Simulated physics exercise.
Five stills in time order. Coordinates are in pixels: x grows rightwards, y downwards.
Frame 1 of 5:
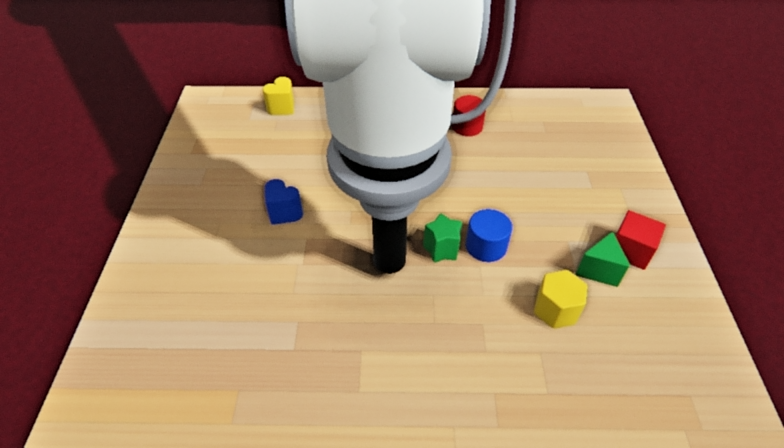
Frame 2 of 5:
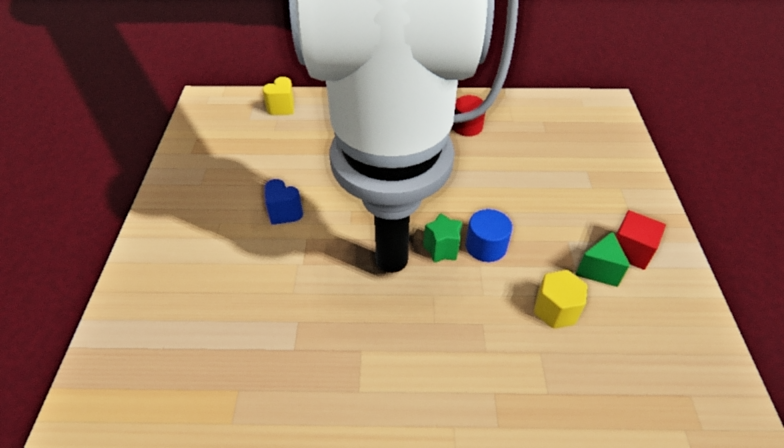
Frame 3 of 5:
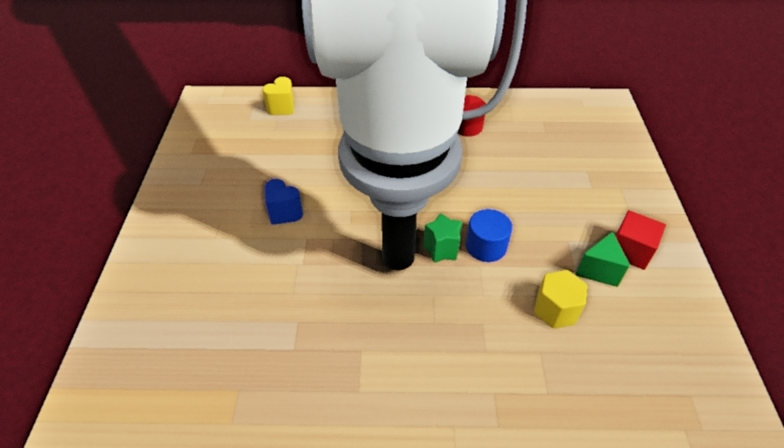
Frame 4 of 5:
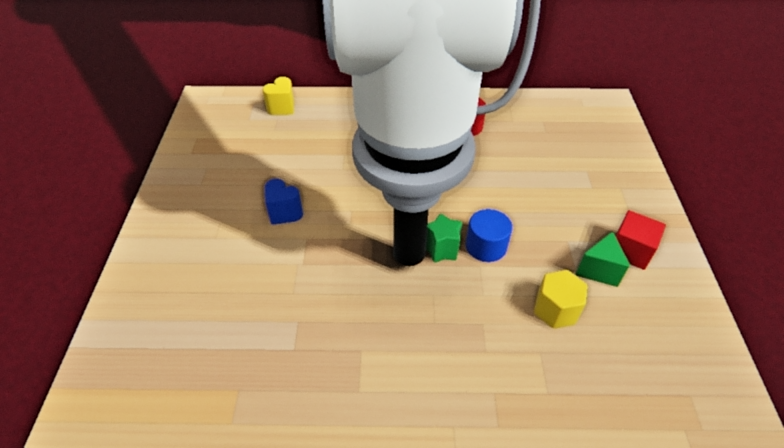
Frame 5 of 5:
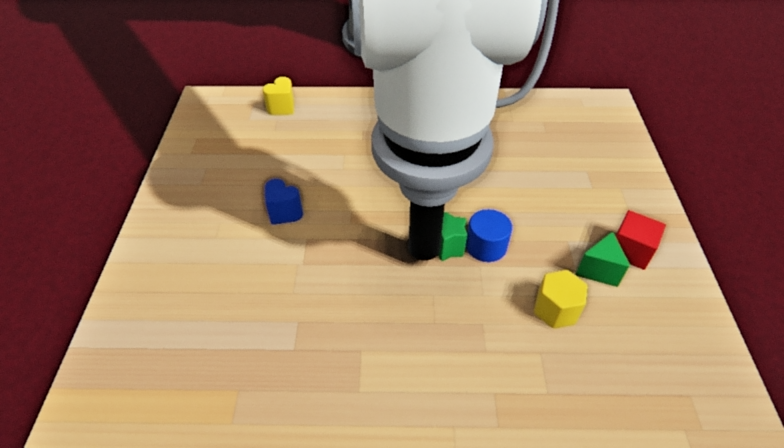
A pale wooden tabletop against a dark red backdrop is seen from above and in front by a still camera. A white and grey robot arm holds a black stick near the centre, with blue and yellow hearts at left, a green star and blue cylinder beside it, red, green and yellow blocks at right, and a red piece behind. The arm slides the stick slowly right, against the star, nudging it slightly.
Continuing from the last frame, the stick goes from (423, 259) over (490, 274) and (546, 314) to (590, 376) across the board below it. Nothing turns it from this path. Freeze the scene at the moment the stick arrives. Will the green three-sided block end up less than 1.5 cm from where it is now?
Yes, that is how it ends up.
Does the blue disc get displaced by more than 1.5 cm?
That would be a yes.
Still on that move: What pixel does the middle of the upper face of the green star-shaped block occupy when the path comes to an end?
The centre of its top will be at (487, 225).
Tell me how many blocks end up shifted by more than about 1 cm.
Going by the path, three or more of them shift by more than about 1 cm.
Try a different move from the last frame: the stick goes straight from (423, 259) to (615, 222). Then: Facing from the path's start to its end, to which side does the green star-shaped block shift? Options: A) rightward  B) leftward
B.
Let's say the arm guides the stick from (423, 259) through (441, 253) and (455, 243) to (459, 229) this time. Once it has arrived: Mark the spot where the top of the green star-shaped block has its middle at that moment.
I expect it at (491, 199).
The first path, step by step. One third of the way, stick (495, 264); green star-shaped block (487, 225), turned 55° anticlockwise; blue disc (521, 212).
Two thirds of the way, stick (552, 306); green star-shaped block (487, 225), turned 55° anticlockwise; blue disc (521, 212); yellow hexagonal block (598, 310).
At the end, stick (596, 367); green star-shaped block (487, 225), turned 55° anticlockwise; blue disc (521, 212); yellow hexagonal block (628, 329), turned 40° anticlockwise; green three-sided block still.
